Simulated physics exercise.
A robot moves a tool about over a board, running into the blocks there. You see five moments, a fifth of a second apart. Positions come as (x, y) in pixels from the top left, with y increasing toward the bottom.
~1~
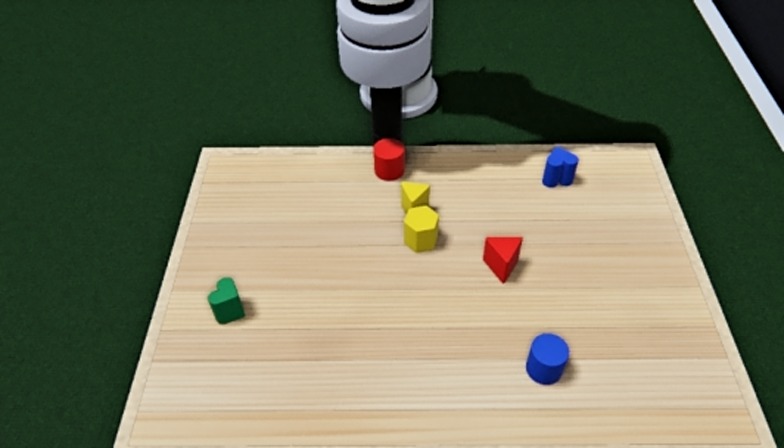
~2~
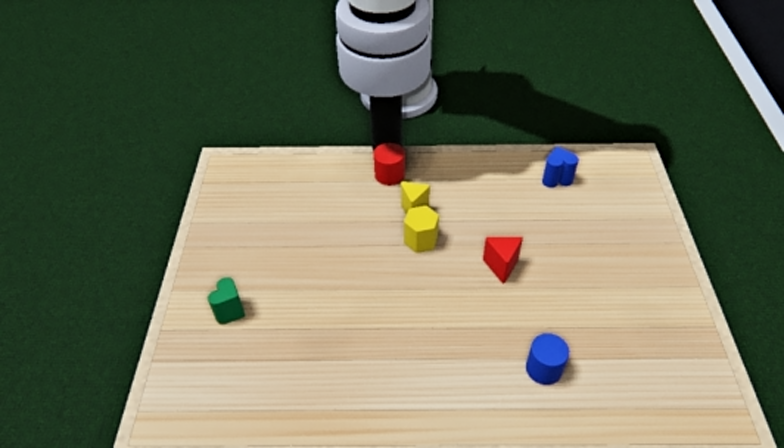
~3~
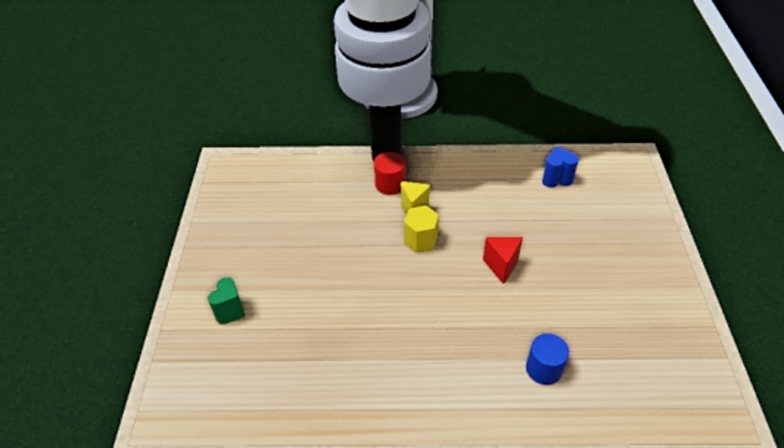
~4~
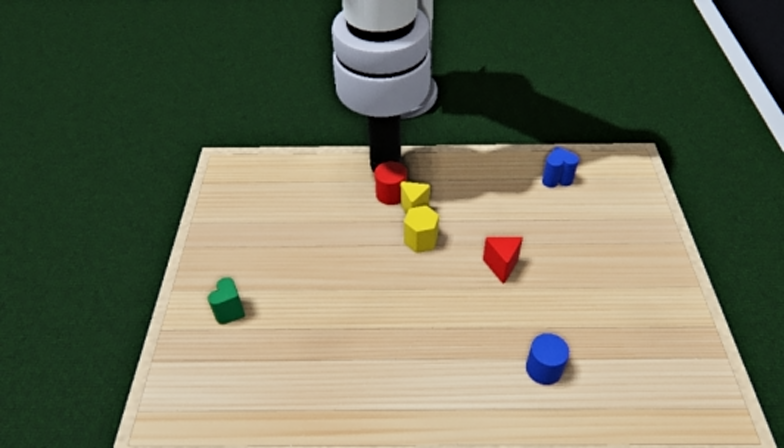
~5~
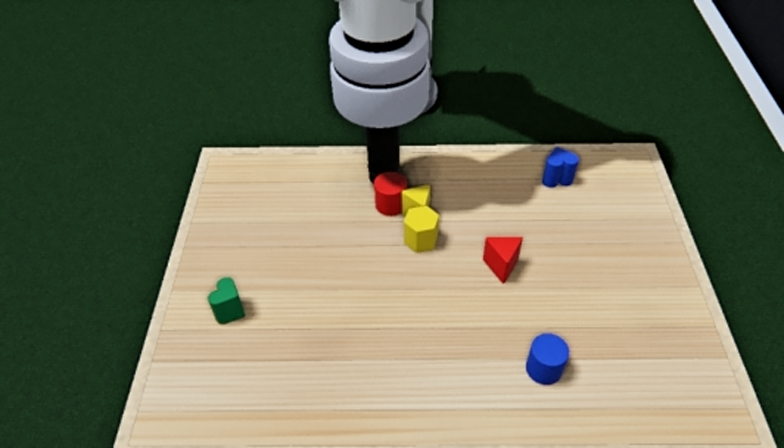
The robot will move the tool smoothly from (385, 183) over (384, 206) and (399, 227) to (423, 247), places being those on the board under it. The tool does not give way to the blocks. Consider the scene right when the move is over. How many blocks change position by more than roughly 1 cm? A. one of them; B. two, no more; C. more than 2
The correct letter is C.
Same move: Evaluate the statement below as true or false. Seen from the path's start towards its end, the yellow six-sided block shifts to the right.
Answer: False.
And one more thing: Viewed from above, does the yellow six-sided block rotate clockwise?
I'd say no.
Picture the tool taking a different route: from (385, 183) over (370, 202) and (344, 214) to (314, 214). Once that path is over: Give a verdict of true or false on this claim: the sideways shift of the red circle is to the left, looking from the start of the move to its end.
That statement is accurate.
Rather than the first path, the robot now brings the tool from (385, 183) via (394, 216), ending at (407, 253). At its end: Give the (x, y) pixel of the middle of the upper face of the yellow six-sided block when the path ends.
Around (441, 233).
What follows on the original path. One third of the way, tool at (384, 202); red circle at (395, 207); yellow triangular block at (423, 199), turned 65° anticlockwise; yellow six-sided block at (424, 220).
Two thirds of the way, tool at (400, 222); red circle at (408, 231); yellow triangular block at (426, 200), turned 80° anticlockwise; yellow six-sided block at (443, 233), turned 20° anticlockwise.
At the end, tool at (423, 241); red circle at (416, 251); yellow triangular block at (433, 203), turned 120° anticlockwise; yellow six-sided block at (454, 238), turned 40° anticlockwise; red triangular block not moved.
